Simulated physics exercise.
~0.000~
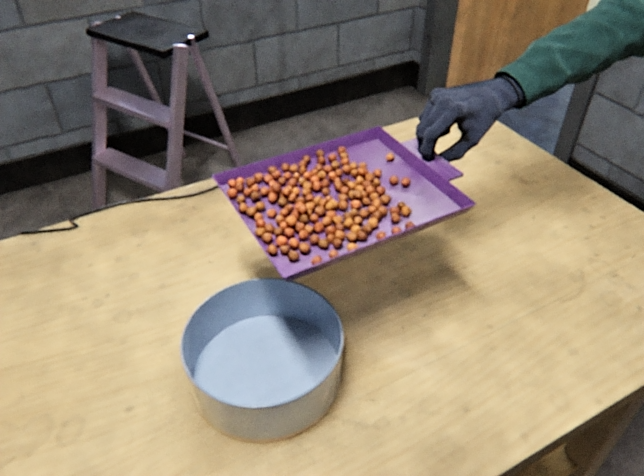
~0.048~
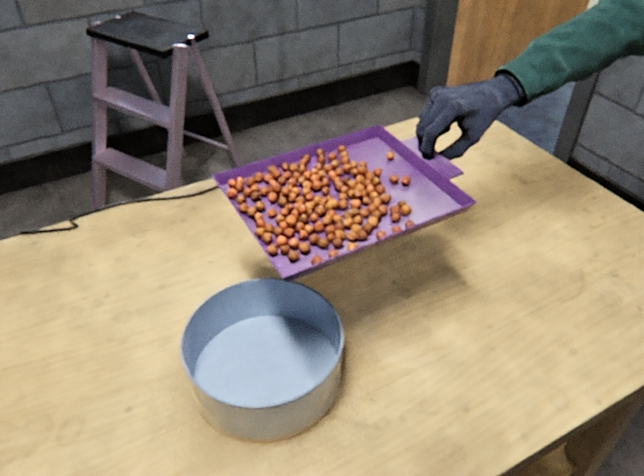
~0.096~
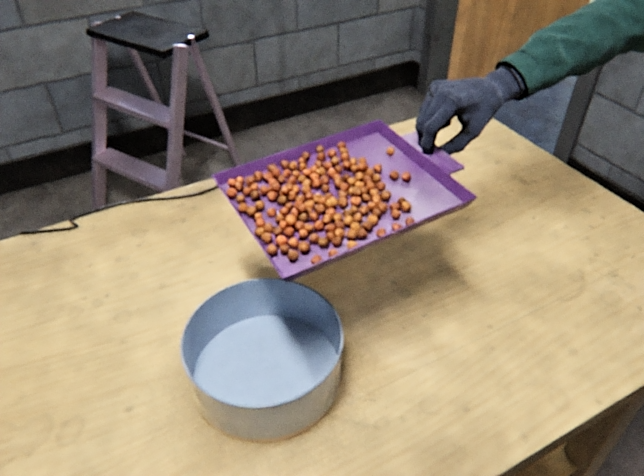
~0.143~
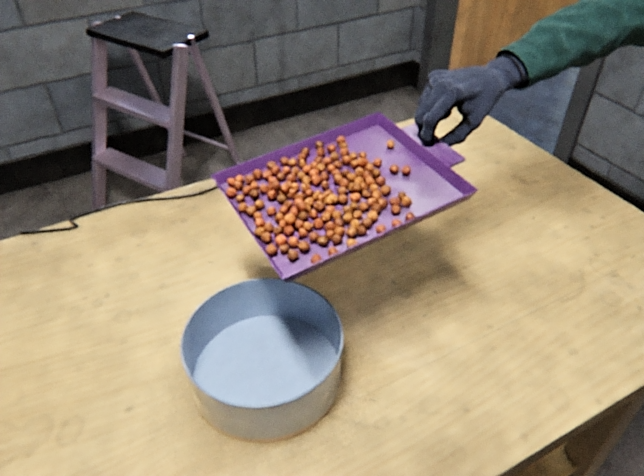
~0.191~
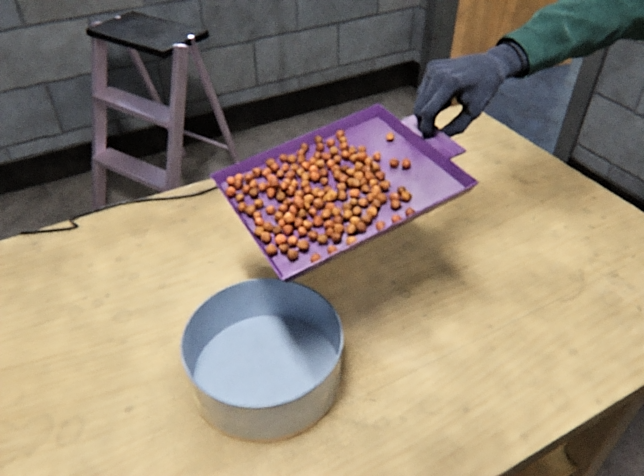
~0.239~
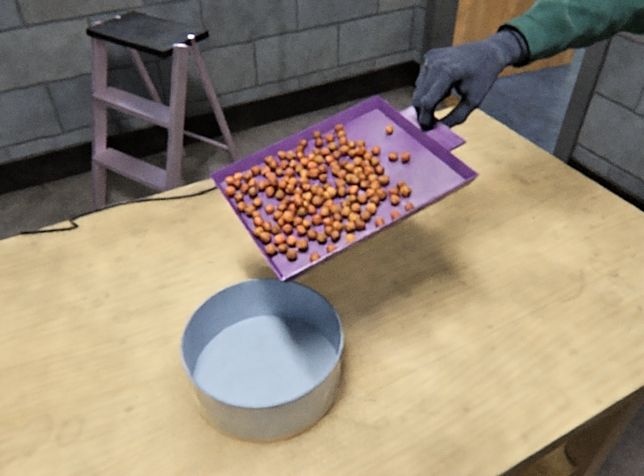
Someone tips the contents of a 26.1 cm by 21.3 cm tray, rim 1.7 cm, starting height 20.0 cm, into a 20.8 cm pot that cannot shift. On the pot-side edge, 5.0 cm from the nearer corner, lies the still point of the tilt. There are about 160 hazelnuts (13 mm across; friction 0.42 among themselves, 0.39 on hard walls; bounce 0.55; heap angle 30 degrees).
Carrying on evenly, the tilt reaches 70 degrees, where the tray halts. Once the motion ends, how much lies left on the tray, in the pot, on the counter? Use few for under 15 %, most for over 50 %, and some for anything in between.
Tray: Few, pot: Most, counter: Some.
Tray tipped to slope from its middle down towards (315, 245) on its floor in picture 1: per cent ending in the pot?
Roughly 95 per cent.
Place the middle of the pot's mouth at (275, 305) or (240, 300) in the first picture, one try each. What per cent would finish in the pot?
Try one: ~ 65 %; try two: ~ 80 %.
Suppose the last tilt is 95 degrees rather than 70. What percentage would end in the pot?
I'd expect some 75 per cent in the pot.
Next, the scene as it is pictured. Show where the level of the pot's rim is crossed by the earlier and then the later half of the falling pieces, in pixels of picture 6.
Near (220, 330) at first, near (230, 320) afterwards.
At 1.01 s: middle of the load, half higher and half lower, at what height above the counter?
About 26 cm.
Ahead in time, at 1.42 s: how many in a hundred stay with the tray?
Roughly 25 percent of the load, I'd say.
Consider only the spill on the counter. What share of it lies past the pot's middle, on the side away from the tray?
I'd put it close to 90 per cent.
After 0.70 s, tilt 39 degrees; the tray holds 100 %, the pot 0 %.
After 1.01 s, tilt 58 degrees; the tray holds 100 %, the pot 0 %.
After 1.42 s, tilt 70 degrees; the tray holds 25 %, the pot 40 %.
By 2.9 s all is still; tray 5 %, pot 70 %, counter 25 %.
